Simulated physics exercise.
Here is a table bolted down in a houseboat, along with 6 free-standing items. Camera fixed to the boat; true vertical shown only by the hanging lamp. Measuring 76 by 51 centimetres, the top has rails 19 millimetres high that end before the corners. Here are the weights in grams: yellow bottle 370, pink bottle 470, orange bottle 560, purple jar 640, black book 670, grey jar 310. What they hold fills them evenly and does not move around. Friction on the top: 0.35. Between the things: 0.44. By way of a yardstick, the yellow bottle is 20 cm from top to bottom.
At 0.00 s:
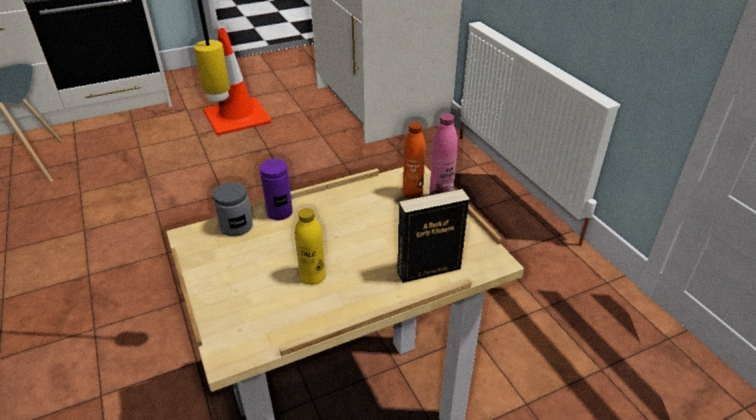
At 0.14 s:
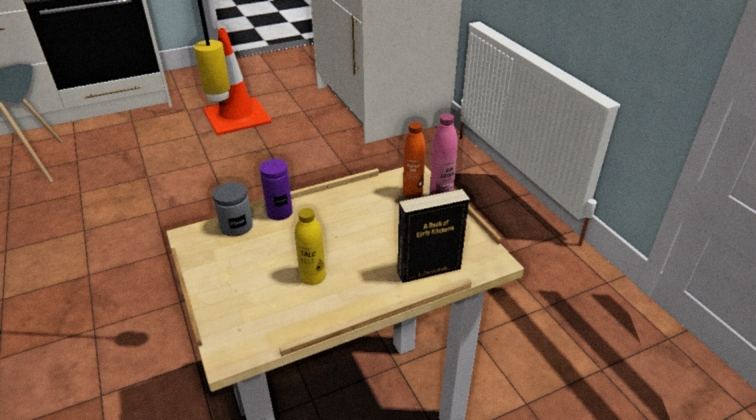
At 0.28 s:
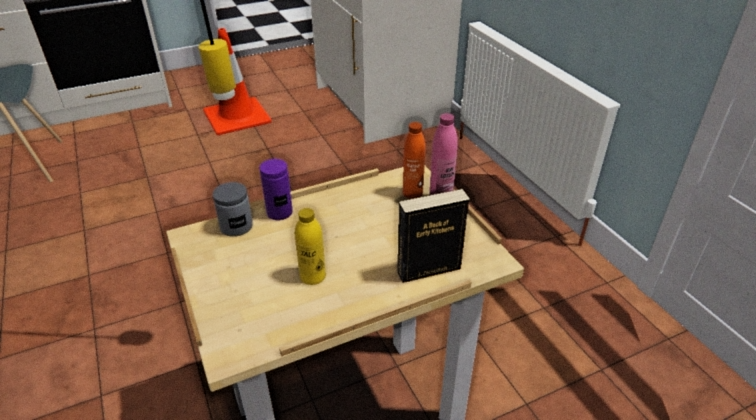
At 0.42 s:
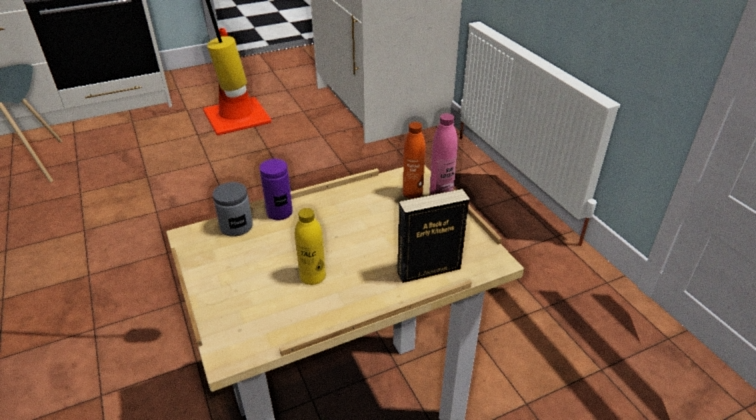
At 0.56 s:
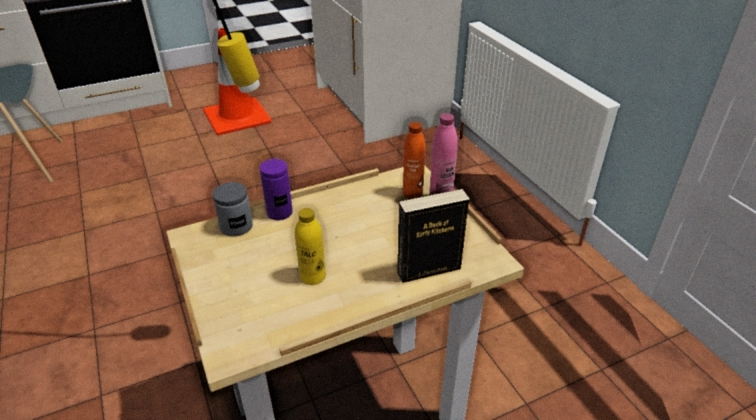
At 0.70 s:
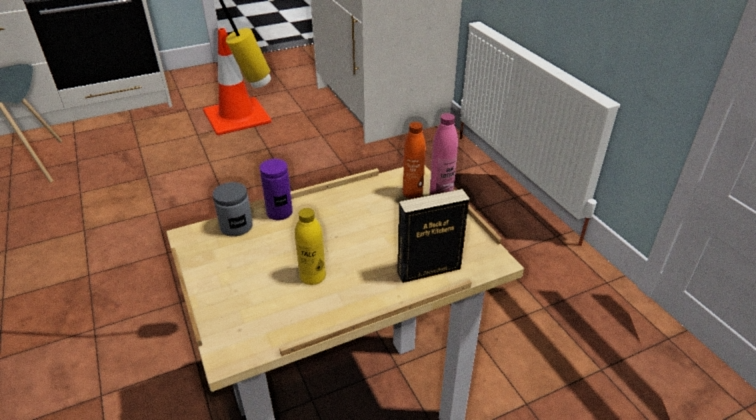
The yellow hanging lamp swings to the right while the items on the table stay still.
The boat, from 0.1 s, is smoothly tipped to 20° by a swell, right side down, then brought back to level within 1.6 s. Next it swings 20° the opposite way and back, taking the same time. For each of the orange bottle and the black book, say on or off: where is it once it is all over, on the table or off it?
Orange bottle off, black book on.
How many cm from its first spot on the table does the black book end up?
It ends about 0 centimetres from where it started.
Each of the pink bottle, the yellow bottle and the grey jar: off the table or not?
Once it all settles, the pink bottle leaves its surface, the yellow bottle stays on its surface and the grey jar stays on its surface.
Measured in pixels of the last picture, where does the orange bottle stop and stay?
It finishes at roughly (527, 304).
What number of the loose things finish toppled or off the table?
2.
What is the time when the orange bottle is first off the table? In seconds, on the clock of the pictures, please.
Roughly at the 1.2 s mark.
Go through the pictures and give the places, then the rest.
In the first frame, boat level; orange bottle (414, 161); black book (432, 237).
In the second frame, boat level; purple jar (277, 190); grey jar (233, 209).
In the third frame, floor tilted 2°, right side down; yellow bottle (310, 246); pink bottle (444, 162).
In the fourth frame, floor tilted 7°, right side down; purple jar (277, 190); grey jar (233, 209).
In the fifth frame, floor tilted 12°, right side down; yellow bottle (310, 246); pink bottle (444, 161).
In the sixth frame, floor tilted 17°, right side down; orange bottle (414, 161); black book (432, 237).
After 1.20 s, floor tilted 14°, right side down; pink bottle and orange bottle now off the table.
After 1.40 s, floor tilted 6°, right side down.
After 1.60 s, floor tilted 1°, right side down.
In the end (3.8 s), off the table, pink bottle and orange bottle; the other 4 under 5 cm from the start. In the last view, orange bottle near (527, 304), black book near (432, 237).
